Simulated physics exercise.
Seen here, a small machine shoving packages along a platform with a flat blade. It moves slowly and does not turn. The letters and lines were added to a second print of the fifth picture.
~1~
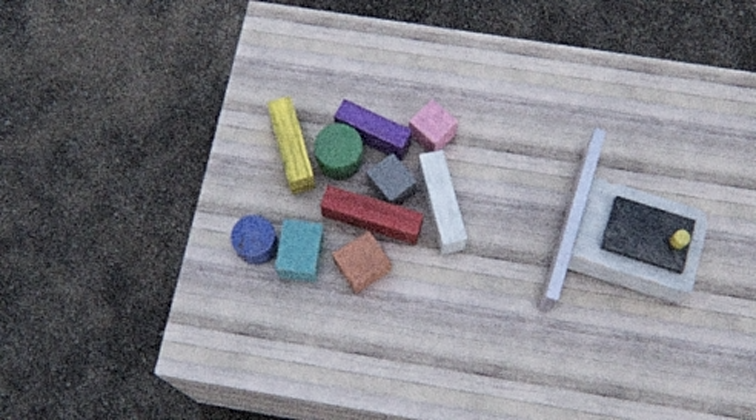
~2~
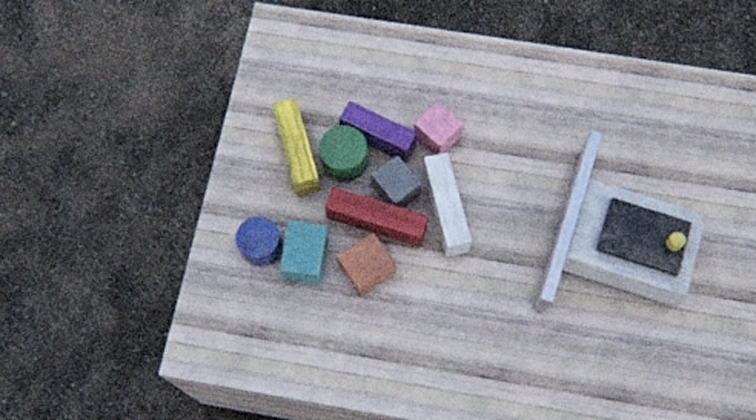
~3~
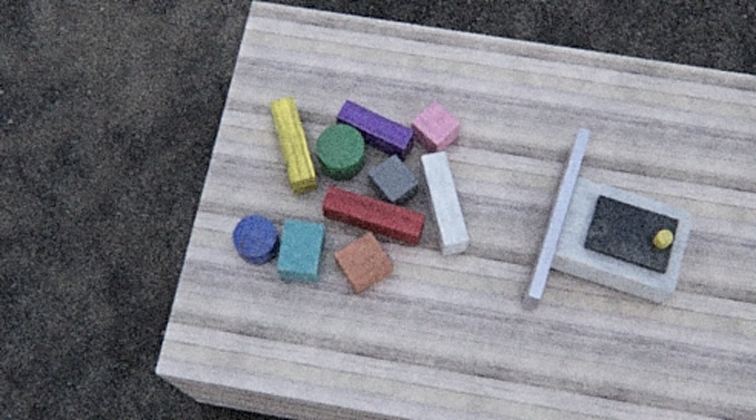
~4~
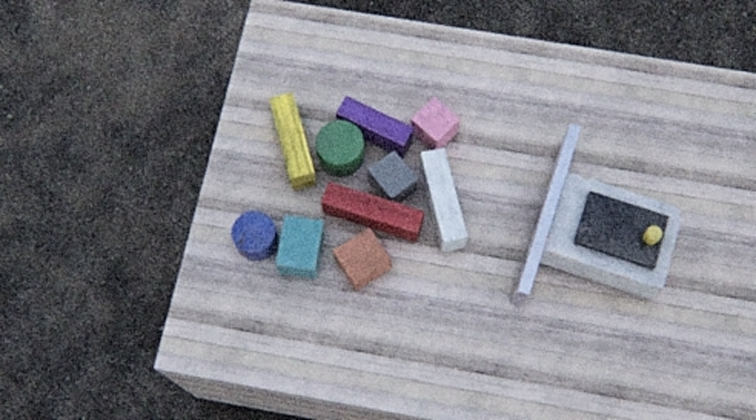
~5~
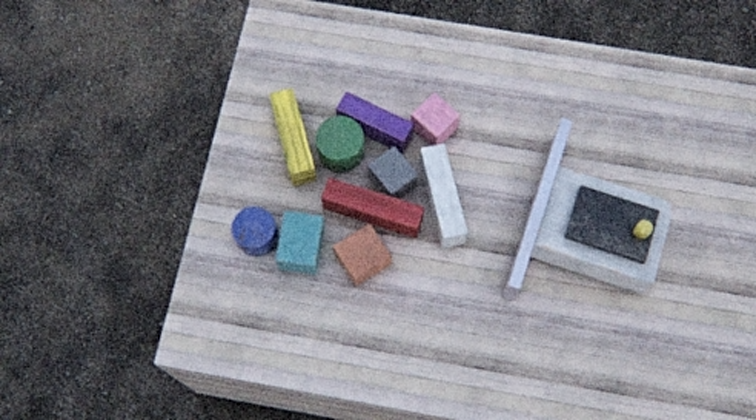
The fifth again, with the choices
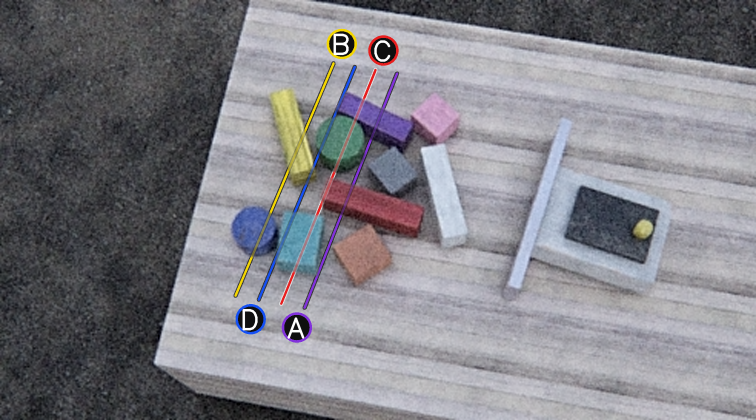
On a pale striped platform, a small flat-bladed machine creeps left toward scattered colourful blocks.
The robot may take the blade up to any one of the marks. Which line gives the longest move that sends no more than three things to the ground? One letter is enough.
At B, and not beyond.
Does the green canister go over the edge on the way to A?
No.
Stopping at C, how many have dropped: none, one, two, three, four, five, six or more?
The count is none.
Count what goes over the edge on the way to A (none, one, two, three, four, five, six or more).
In all, none.
On the marked copy, A at (353, 185); B at (287, 174); C at (331, 182); D at (309, 178).
With B. Early on, robot (512, 205); red stick (358, 204); white bar (428, 186).
Further on, robot (419, 190); blue canister (220, 220); yellow stick (253, 123).
At the end, robot (348, 178); yellow stick over the edge; blue canister over the edge; two fallen.
As for the rest, A is within the limit but short; C is within the limit but short; D is within the limit but short.
